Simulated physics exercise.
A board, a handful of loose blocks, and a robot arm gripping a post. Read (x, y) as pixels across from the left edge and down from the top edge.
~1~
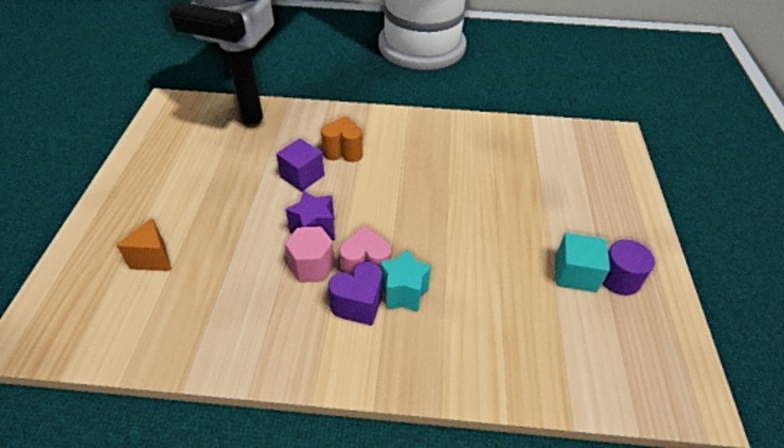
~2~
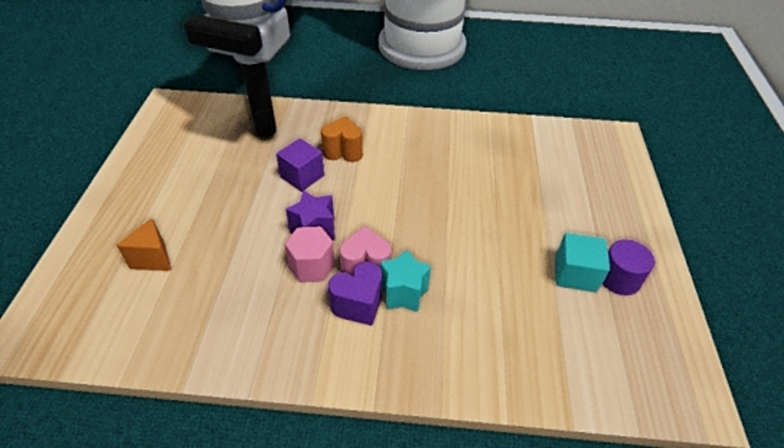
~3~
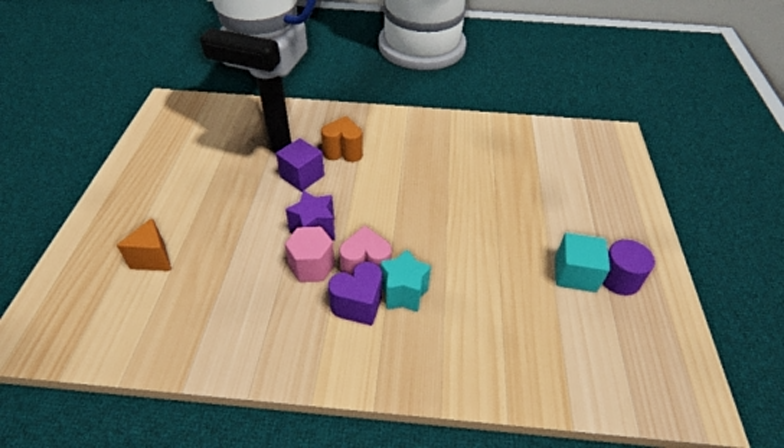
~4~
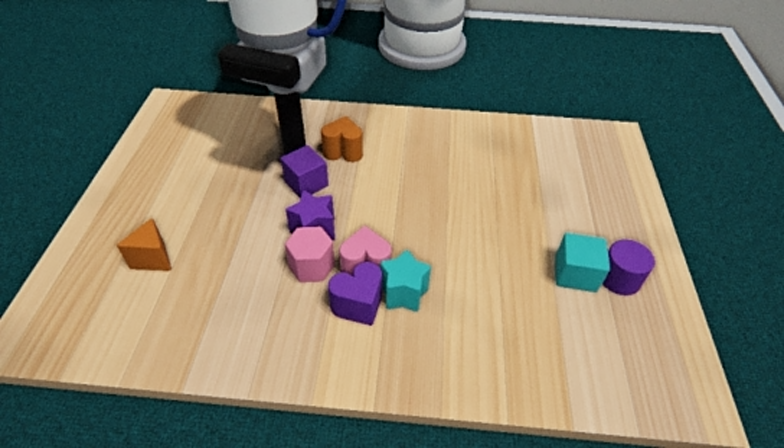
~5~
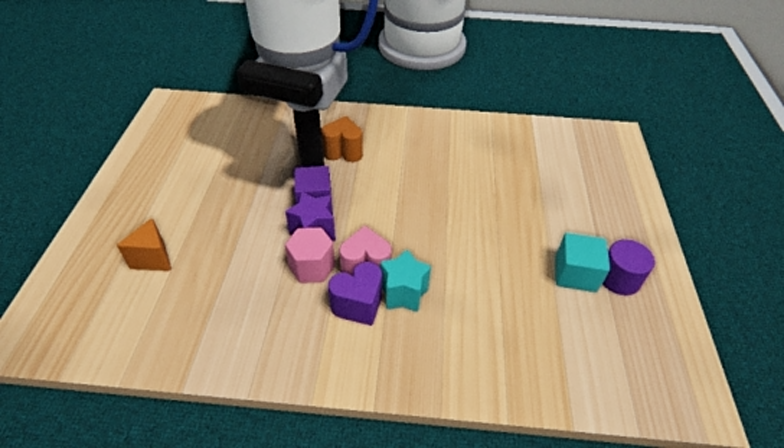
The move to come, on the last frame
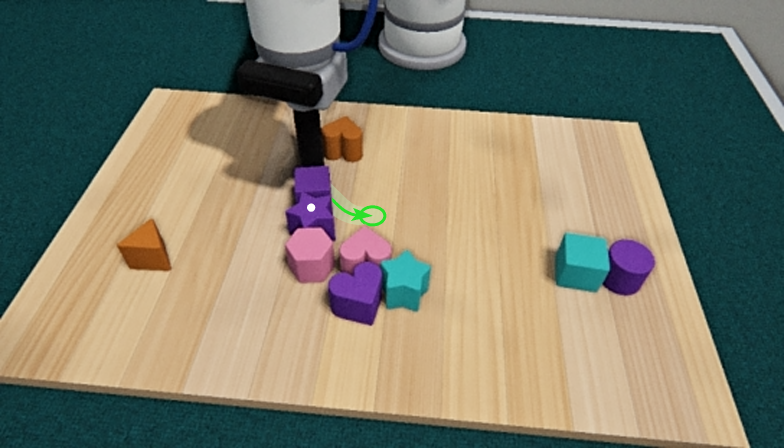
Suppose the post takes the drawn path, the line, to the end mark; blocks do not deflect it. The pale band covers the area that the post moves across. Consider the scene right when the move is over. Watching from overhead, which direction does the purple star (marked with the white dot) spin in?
Answer: With the clock.
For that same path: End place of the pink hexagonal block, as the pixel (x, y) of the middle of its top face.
My estimate: (302, 265).
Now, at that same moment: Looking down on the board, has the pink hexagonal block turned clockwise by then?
I believe not.
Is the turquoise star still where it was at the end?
Yes, I think so.
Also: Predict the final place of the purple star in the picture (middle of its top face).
It should be at about (300, 231).
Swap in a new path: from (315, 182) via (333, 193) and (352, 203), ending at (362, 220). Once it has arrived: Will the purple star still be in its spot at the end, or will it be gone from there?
Well, the purple star shifts from its place.
The drawn path runs from (315, 182) over (330, 197) and (346, 212) to (373, 216); the dot is on the purple star.
The first path, step by step. Halfway along, post (337, 199); pink hexagonal block (304, 261), turned 35° anticlockwise; purple star (301, 228), turned 25° clockwise; purple four-sided block (323, 202), turned 40° clockwise.
At the end, post (373, 210); pink hexagonal block (302, 265), turned 40° anticlockwise; purple star (300, 231), turned 30° clockwise; purple four-sided block (325, 206), turned 45° clockwise; orange heart not moved; turquoise star not moved.
